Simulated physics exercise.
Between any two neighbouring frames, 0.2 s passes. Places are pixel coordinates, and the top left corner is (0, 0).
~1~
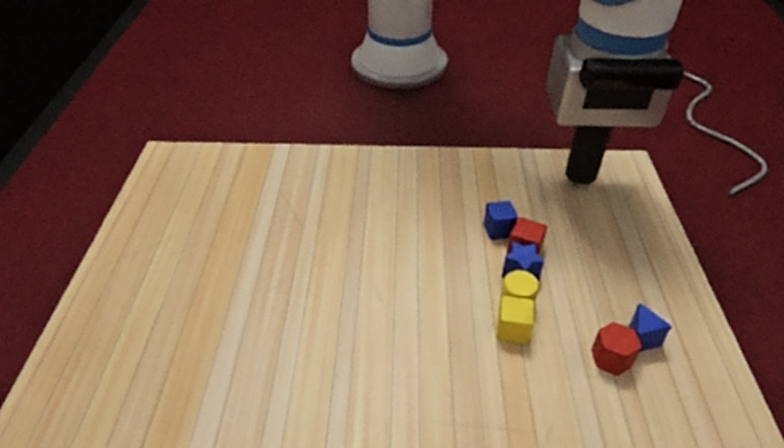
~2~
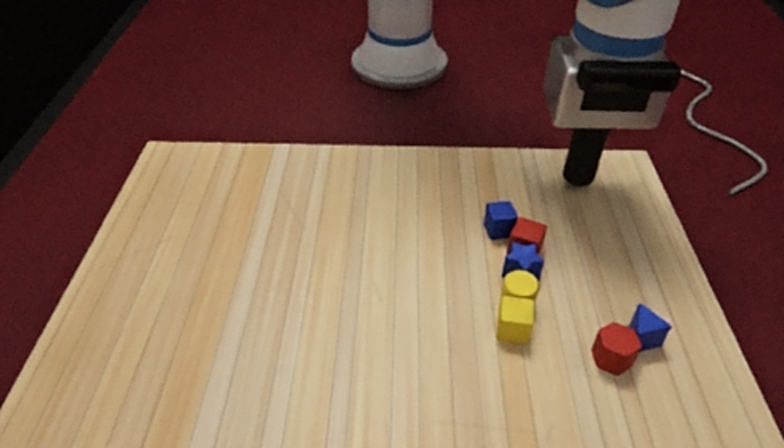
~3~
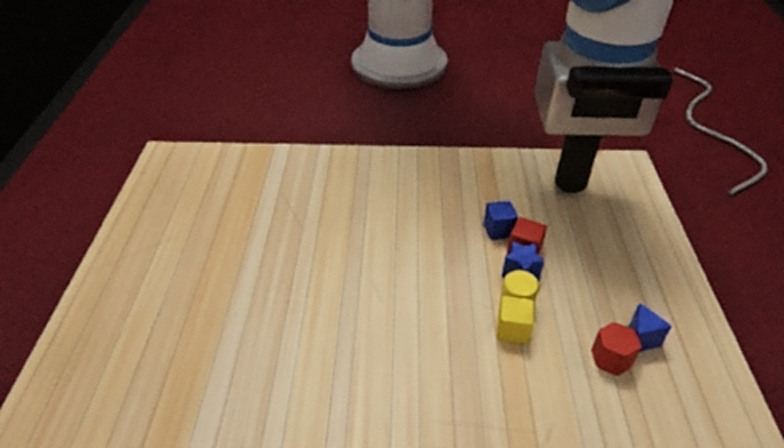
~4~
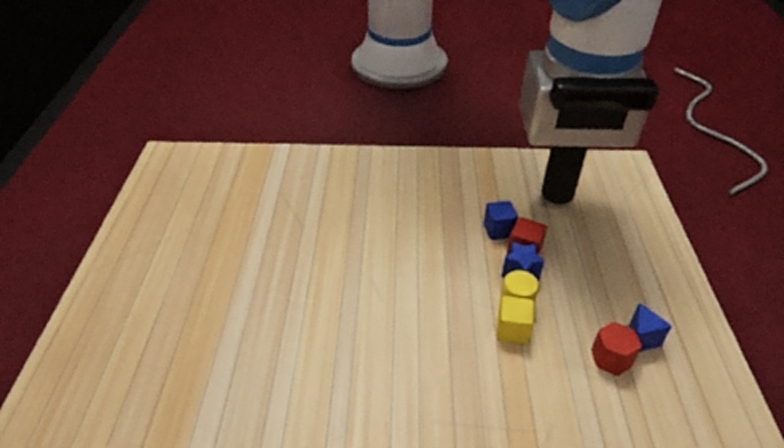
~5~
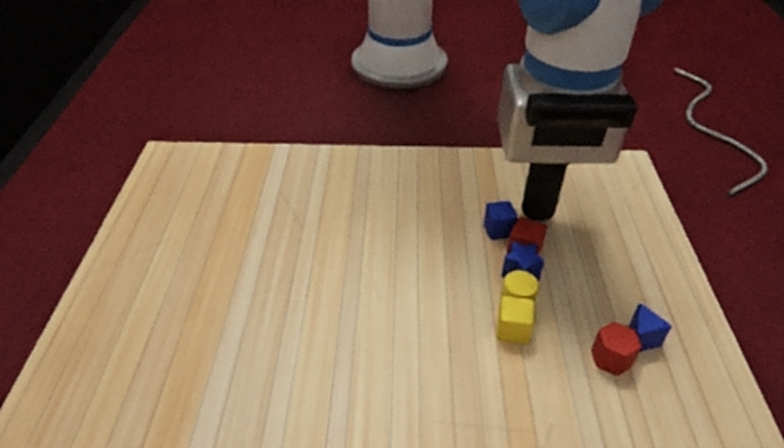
On a pale striped wooden board over dark red cloth, seen from above at an angle by a still camera, small blocks lie toward the right. A blue cube, red block, blue star, yellow cylinder and yellow block form a rough line, with a red block and blue triangle beside them. From the upper right, a robot arm's black rod moves slowly down-left to the red block near the blue cube, while the blocks stay still.
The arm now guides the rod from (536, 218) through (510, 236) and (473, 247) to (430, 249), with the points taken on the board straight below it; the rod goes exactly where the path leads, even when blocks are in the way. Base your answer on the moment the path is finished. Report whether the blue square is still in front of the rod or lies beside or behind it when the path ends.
As far as I can tell, the blue square is still leading the way in front of the rod.
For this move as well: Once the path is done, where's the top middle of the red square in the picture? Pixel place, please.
My estimate: (516, 244).
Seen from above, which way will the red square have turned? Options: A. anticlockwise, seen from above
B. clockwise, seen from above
The answer is A.
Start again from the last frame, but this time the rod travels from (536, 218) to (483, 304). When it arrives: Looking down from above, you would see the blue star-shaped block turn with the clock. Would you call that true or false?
This is false.
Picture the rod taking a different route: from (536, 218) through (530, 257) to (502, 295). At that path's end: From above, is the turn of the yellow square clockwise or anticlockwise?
It spins anti-clockwise.
On the path given first. One third of the way, rod at (511, 229); blue square at (481, 217), turned 25° clockwise; yellow cylinder at (525, 289); blue star-shaped block at (528, 263), turned 15° anticlockwise; red square at (522, 239), turned 35° anticlockwise.
Two thirds of the way, rod at (473, 240); blue square at (441, 224), turned 30° clockwise; yellow cylinder at (527, 290); blue star-shaped block at (531, 267), turned 30° anticlockwise; red square at (516, 244), turned 50° anticlockwise.
At the end, rod at (431, 242); blue square at (399, 228), turned 20° clockwise; yellow cylinder at (527, 290); blue star-shaped block at (531, 267), turned 30° anticlockwise; red square at (516, 244), turned 50° anticlockwise.
